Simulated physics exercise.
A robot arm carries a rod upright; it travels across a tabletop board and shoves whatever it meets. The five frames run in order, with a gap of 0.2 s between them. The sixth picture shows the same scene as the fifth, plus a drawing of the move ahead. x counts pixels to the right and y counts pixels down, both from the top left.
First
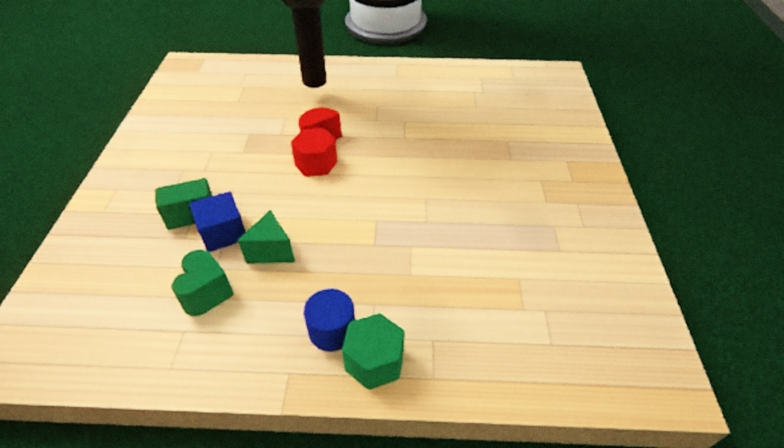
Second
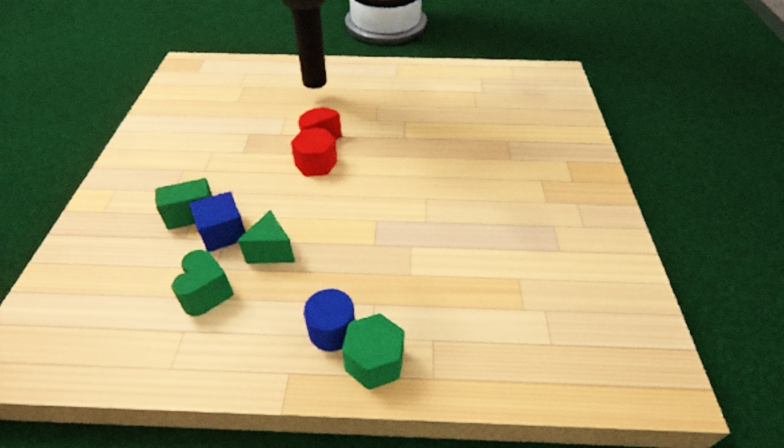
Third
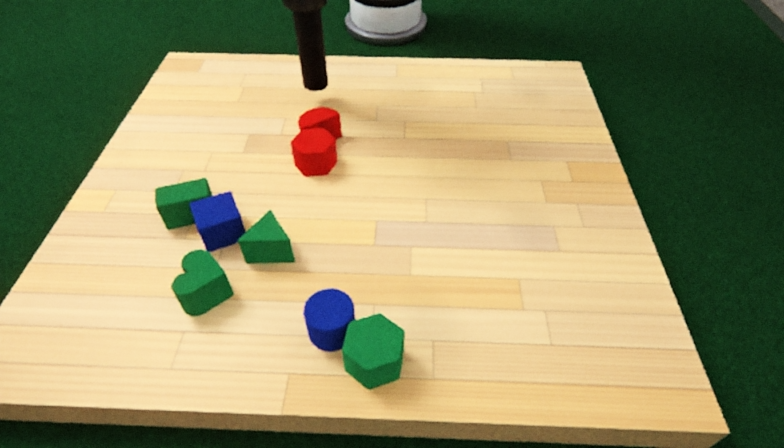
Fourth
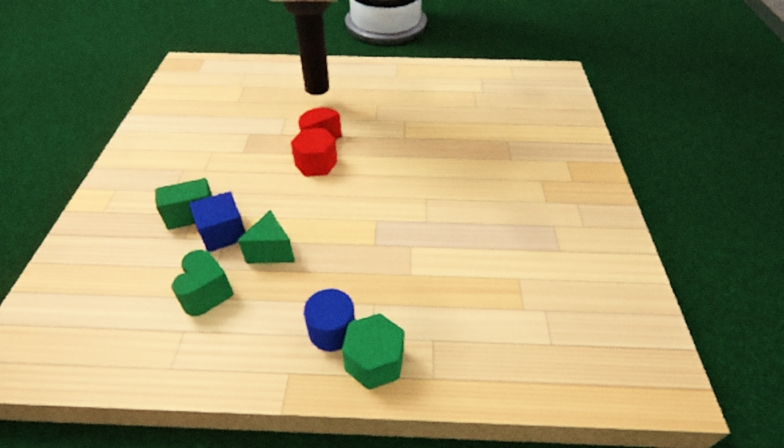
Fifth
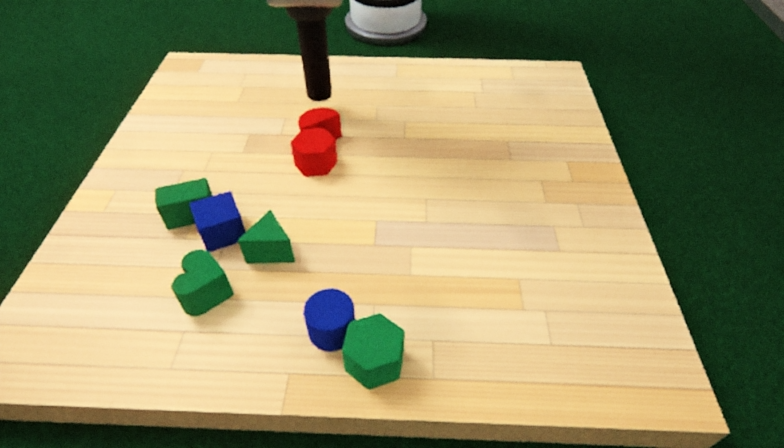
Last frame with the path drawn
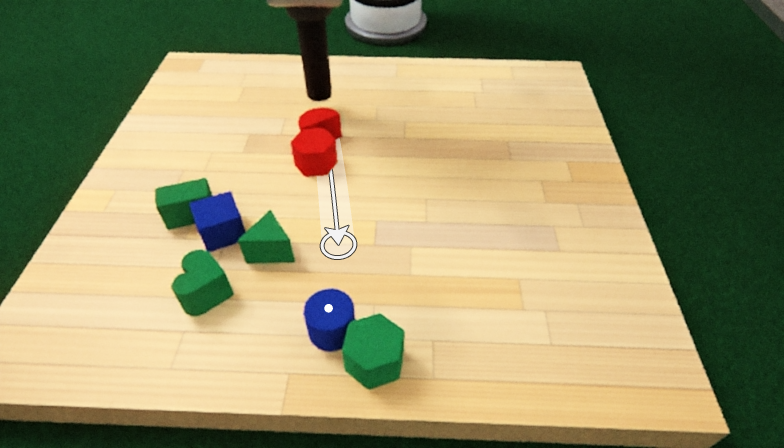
A black robotic rod moves slightly closer to two red blocks while all blocks stay still.
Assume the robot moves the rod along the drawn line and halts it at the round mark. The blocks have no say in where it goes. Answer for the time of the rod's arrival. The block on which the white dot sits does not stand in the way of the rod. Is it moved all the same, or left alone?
It keeps its spot.
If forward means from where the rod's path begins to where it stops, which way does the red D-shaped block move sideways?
It's going to go right.
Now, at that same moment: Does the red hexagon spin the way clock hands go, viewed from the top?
Short answer: Yes.
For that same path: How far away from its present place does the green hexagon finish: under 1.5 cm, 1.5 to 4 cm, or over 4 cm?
If I had to pick, the green hexagon travels less than 1.5 cm here.
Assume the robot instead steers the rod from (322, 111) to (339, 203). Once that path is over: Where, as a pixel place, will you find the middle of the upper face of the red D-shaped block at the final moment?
The middle of its upper face should be somewhere near (308, 193).
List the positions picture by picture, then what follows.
The first frame shows rod's lower end at (315, 82); green triangular piece at (266, 229); red hexagon at (313, 140); red D-shaped block at (316, 115); blue cylinder at (329, 308); green hexagon at (374, 340).
The second frame shows rod at (315, 83); blocks still.
The third frame shows rod at (316, 85); blocks still.
The fourth frame shows rod at (317, 89); blocks still.
The fifth frame shows rod at (320, 95); green triangular piece at (266, 229); red hexagon at (313, 140); red D-shaped block at (316, 115); blue cylinder at (329, 308); green hexagon at (374, 340).
Drawn move, from (322, 111) to (339, 245); the dot is on the blue cylinder.
What follows on the original path. One third of the way, rod at (326, 132); red hexagon at (303, 162); red D-shaped block at (311, 141), turned 40° clockwise.
Two thirds of the way, rod at (331, 176); green triangular piece at (262, 232), turned 15° anticlockwise; red hexagon at (273, 196), turned 60° clockwise; red D-shaped block at (304, 183), turned 90° clockwise.
At the end, rod at (337, 228); green triangular piece at (258, 234), turned 40° anticlockwise; red hexagon at (264, 202), turned 95° clockwise; red D-shaped block at (300, 205), turned 130° clockwise; blue cylinder still; green hexagon still.
